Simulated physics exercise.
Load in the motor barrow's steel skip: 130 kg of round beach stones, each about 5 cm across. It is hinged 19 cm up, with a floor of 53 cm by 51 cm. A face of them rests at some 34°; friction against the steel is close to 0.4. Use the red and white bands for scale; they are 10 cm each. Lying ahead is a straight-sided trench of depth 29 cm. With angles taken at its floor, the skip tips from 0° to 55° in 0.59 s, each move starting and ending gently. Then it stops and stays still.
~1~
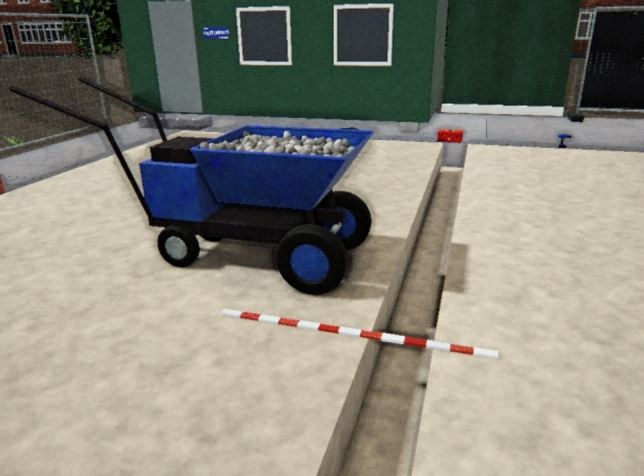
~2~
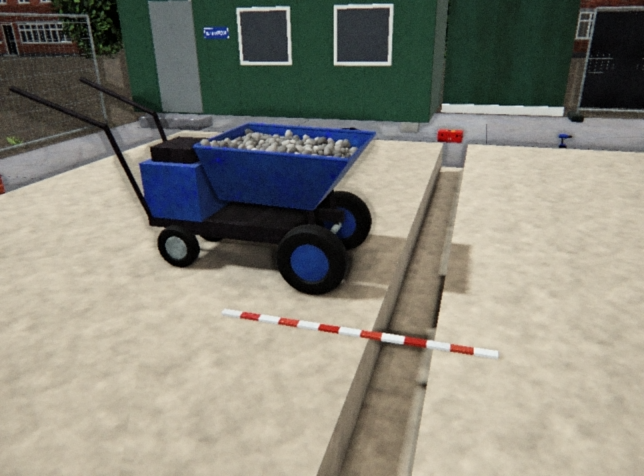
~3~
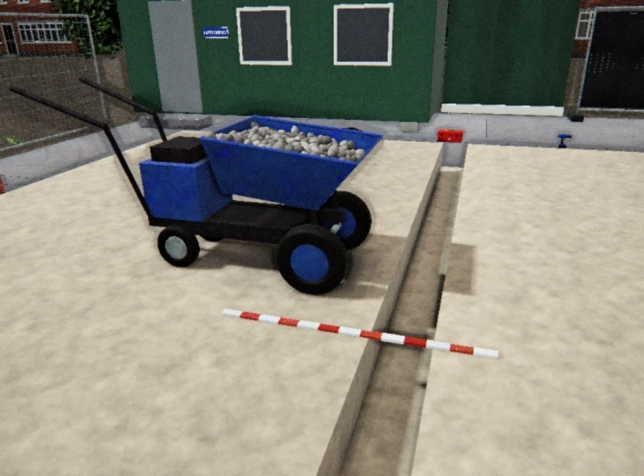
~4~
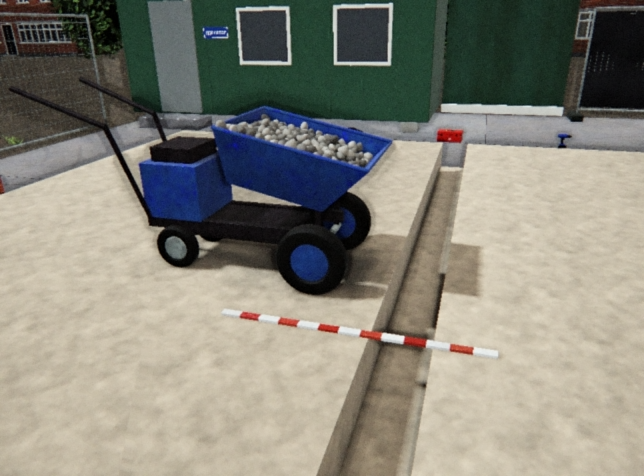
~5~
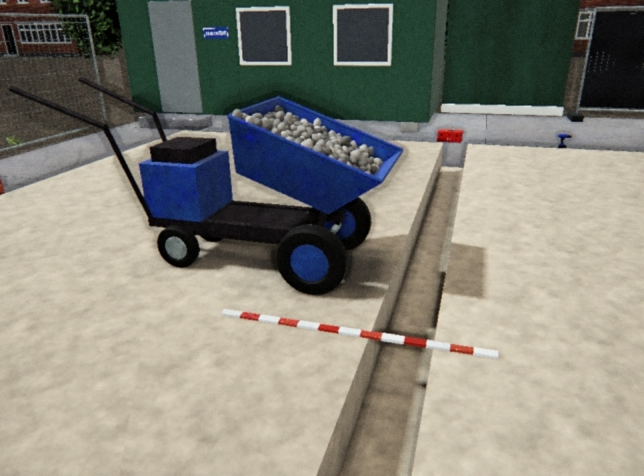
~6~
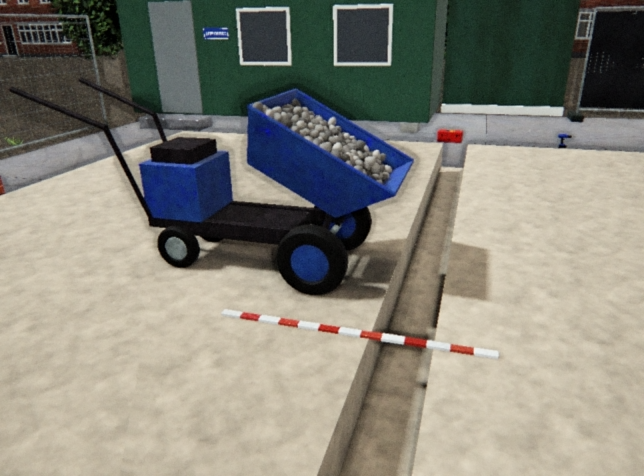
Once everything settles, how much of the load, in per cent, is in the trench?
Once it settles, about 15 per cent of the load is there.
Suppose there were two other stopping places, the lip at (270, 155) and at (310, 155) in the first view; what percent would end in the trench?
Roughly 45 in a hundred from the first, 35 in a hundred from the second.
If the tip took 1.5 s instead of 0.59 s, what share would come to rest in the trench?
About 25 percent, I'd say.
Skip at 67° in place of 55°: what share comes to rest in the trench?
About 20 per cent would end up in the trench.
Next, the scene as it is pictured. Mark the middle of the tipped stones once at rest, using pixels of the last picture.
Their middle ends up near (497, 287).
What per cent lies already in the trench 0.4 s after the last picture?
Roughly 5% by that time.
Then, 0.1 s after the last picture the floor is at 46°, 100 % in the skip; the foremost stones are at (401, 205).
Then, 0.4 s after the last picture the floor is at 55°, 88 % in the skip, 4 % in the trench, 8 % past the trench; the foremost stones are at (483, 269).
Then, 0.7 s after the last picture the floor is at 55°, 50 % in the skip, 3 % in the trench, 47 % past the trench; the foremost stones are at (616, 306).
Then, 2.7 s after the last picture the floor is at 55°, 34 % in the skip, 15 % in the trench, 52 % past the trench; the foremost stones are past the picture's edge.
